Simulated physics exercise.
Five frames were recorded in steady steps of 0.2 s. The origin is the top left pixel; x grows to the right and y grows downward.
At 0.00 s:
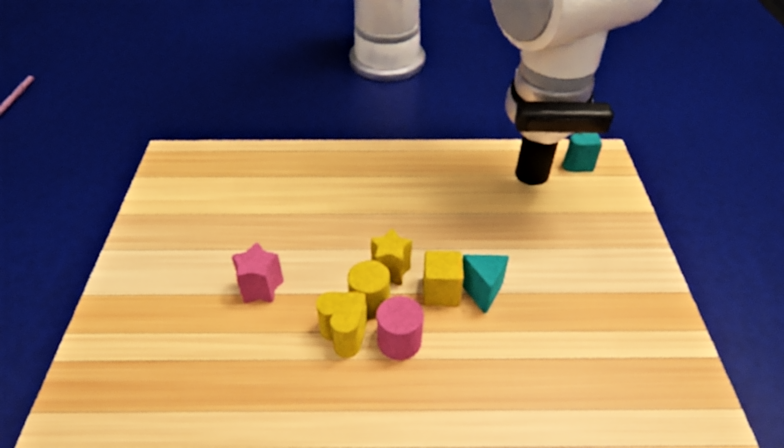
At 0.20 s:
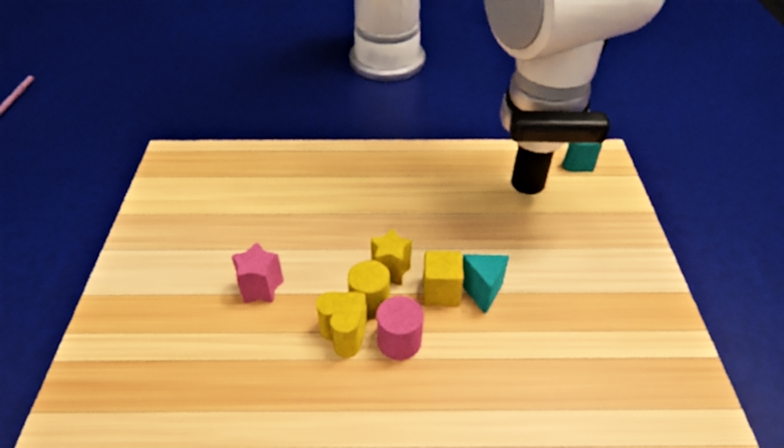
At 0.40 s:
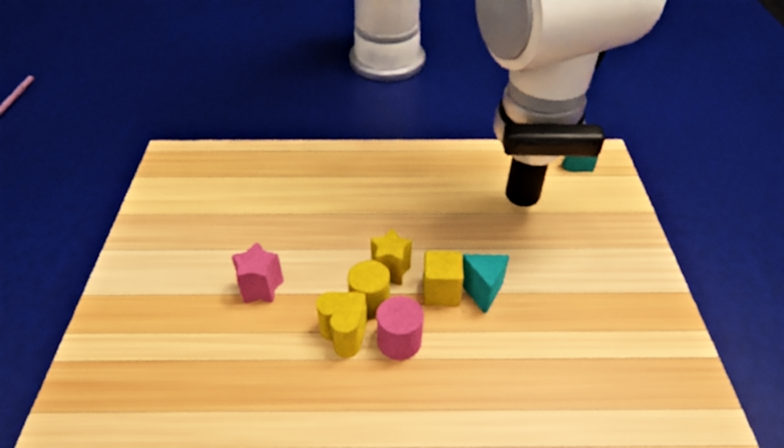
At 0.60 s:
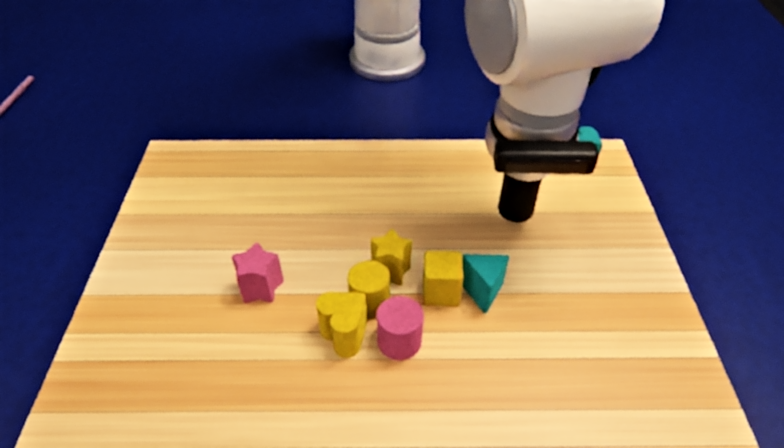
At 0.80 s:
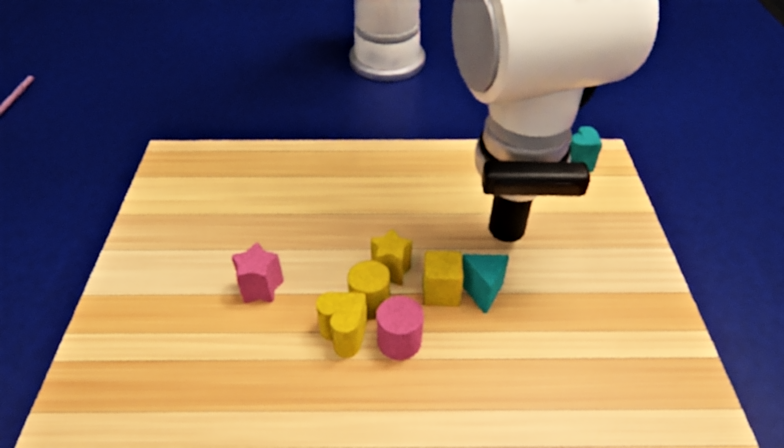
A white robot arm with a black peg at its tip moves slowly down and slightly left from the upper right of a pale striped wooden board, seen from above at a fixed angle. Yellow blocks cluster near the centre beside a pink cylinder and a turquoise triangle, with a pink star at left and another turquoise block in the far right corner. Every block stays still while the peg nears the yellow square and triangle without touching them.
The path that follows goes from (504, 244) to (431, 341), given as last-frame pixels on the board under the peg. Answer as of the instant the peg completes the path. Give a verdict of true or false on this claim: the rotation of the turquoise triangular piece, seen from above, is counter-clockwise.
Answer: True.
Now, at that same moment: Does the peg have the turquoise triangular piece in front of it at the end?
My answer is no.
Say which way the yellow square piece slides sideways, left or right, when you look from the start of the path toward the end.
Its shift is rightward.
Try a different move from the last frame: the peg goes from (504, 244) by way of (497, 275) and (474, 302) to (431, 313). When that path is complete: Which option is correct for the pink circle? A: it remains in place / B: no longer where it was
Answer: B.
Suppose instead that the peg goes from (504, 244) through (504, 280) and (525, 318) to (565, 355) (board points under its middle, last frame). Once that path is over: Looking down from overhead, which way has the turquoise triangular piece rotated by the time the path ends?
From above, it turns clockwise.
The first path, step by step. One third of the way, peg (483, 258); turquoise triangular piece (486, 272).
Two thirds of the way, peg (459, 291); yellow square piece (420, 274), turned 15° clockwise; turquoise triangular piece (478, 306), turned 35° anticlockwise.
At the end, peg (432, 327); yellow circle in place; pink circle (388, 320); yellow square piece (413, 276), turned 30° clockwise; turquoise triangular piece (478, 318), turned 60° anticlockwise.
